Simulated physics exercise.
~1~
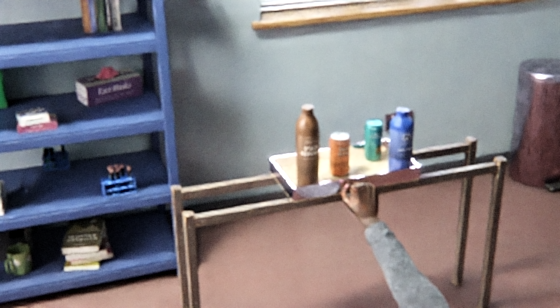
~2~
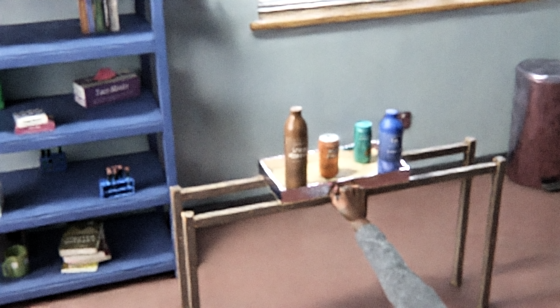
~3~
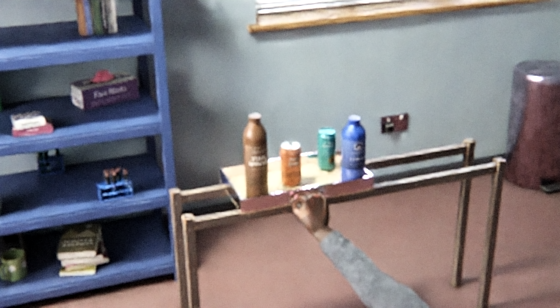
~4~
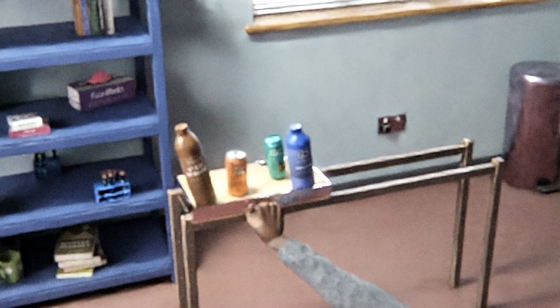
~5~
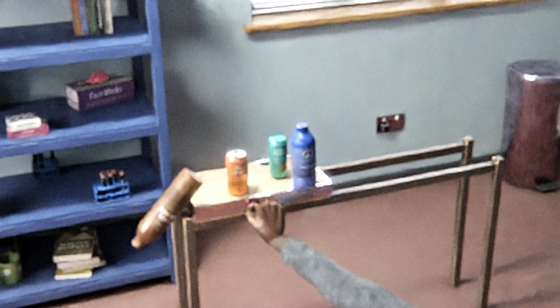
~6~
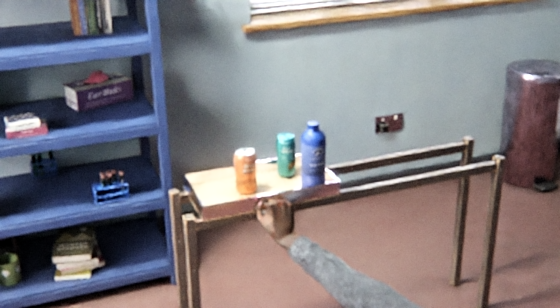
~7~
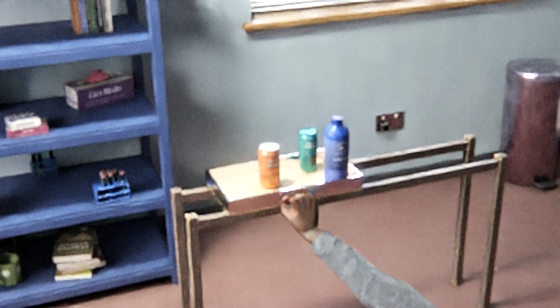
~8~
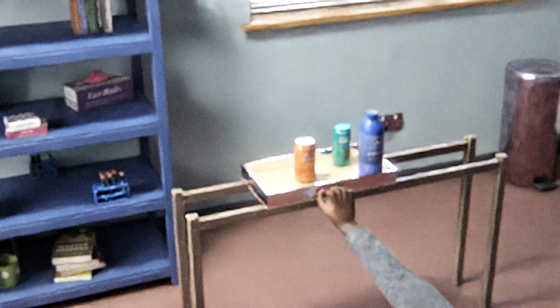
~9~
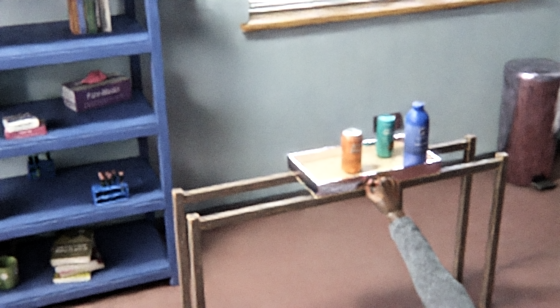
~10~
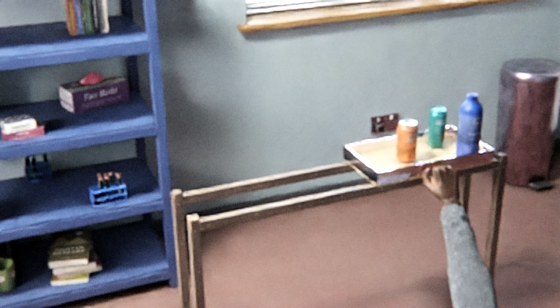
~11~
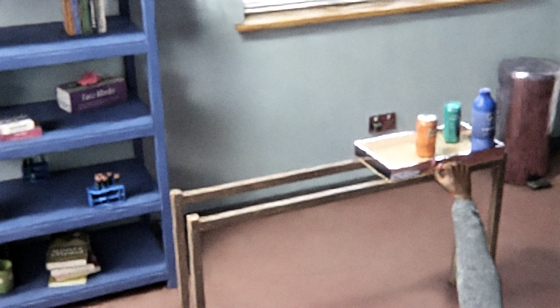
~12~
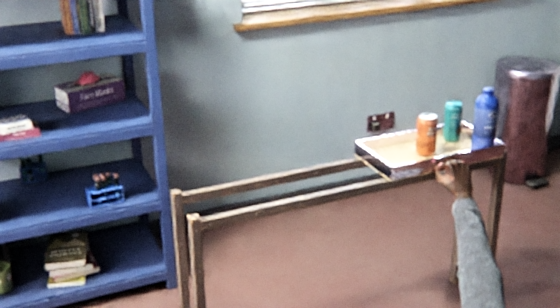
A hand slid a tray holding two bottles and two cans left along a pair of rails until the brown bottle tipped and fell off the end, then pushed it back to the far right, where the blue bottle and both cans stayed standing.
